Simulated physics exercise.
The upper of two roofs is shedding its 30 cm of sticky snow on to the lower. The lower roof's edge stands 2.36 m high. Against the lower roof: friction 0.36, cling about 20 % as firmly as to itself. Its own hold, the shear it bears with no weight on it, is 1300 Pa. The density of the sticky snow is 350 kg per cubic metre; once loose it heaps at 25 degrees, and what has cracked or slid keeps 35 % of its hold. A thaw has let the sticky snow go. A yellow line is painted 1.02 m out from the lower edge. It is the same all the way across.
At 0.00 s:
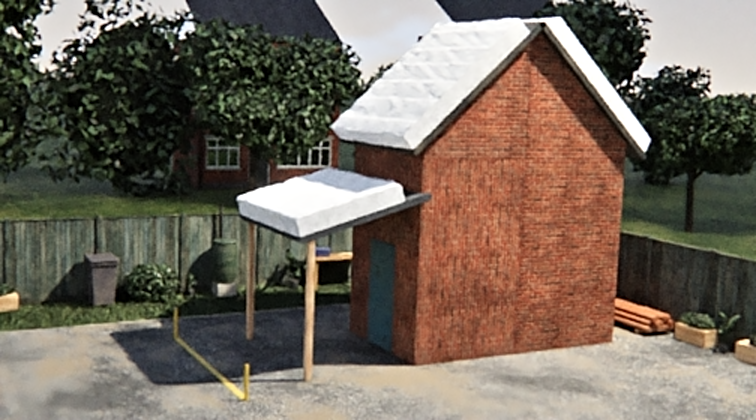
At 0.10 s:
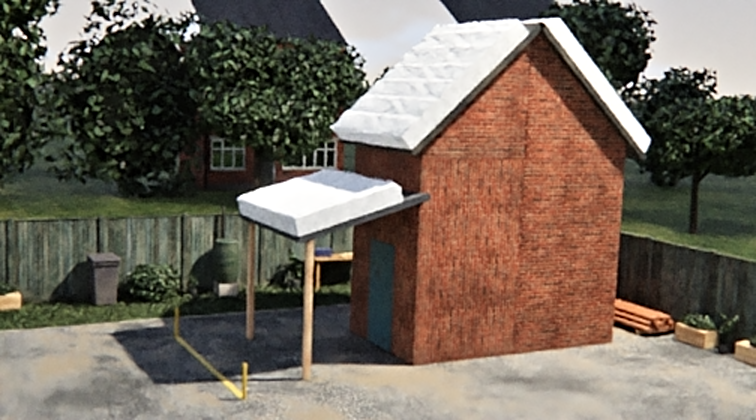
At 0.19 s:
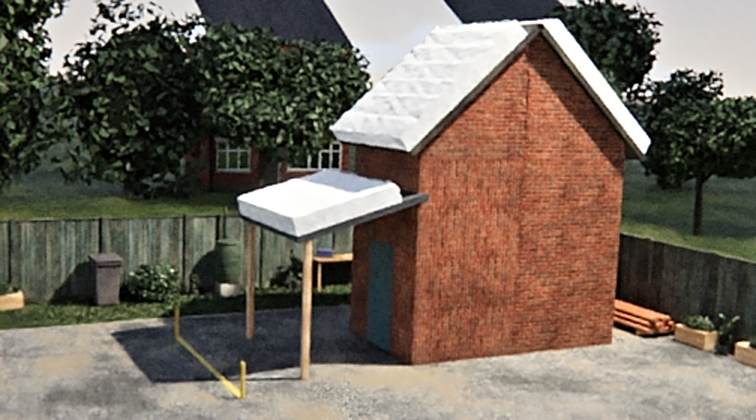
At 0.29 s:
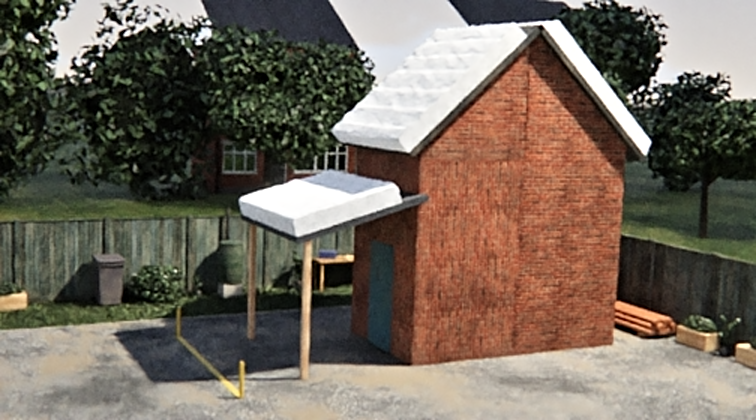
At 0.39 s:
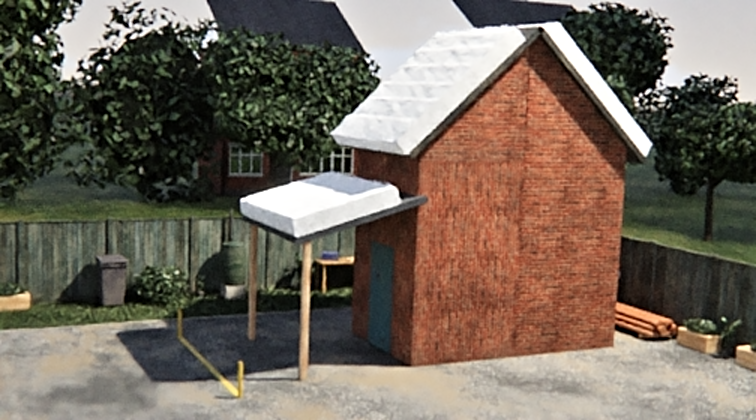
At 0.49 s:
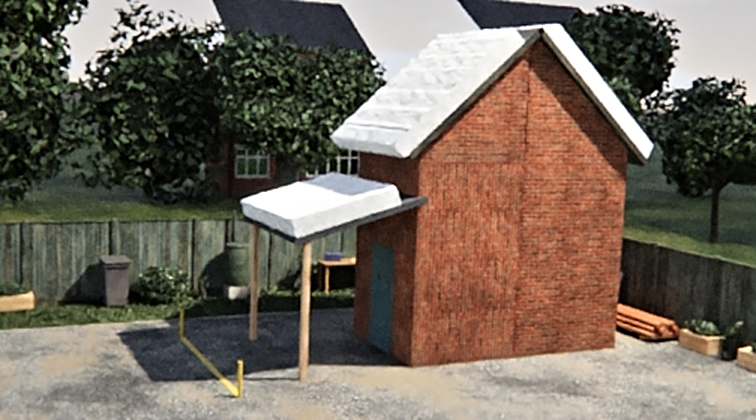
In the video, a narrow brick building with a snow-covered pitched roof stands above a lower, snow-covered lean-to roof on posts beside a yellow line, while the view drifts slightly and the snow on the upper roof barely shifts.
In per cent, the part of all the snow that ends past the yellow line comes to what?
Close to 0 per cent.
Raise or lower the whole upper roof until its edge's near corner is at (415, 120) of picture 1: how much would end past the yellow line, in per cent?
In that case some 6 per cent.
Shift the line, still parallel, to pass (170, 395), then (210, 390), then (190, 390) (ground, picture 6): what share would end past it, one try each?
In that order: 0 %, 0 %, 0 %.
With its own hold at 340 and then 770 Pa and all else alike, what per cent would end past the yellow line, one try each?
In turn about 45 %, 18 %.
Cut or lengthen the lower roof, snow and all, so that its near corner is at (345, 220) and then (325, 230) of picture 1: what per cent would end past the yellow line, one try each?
In turn about 0 %, 0 %.
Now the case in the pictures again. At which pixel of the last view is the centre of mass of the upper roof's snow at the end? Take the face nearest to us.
Near (387, 162).
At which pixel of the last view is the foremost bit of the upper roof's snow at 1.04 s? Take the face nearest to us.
At about (382, 177).
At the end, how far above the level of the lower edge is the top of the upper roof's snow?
Roughly 2.2 m.
After 1.04 s, none is below the lower edge and 0 % is past the line.
After 1.69 s, none is below the lower edge and 0 % is past the line.
After 2.35 s, none is below the lower edge and 0 % is past the line.
After 3.00 s, none is below the lower edge and 0 % is past the line.
After 4.00 s, at the end, none is below the lower edge and 0 % is past the line.
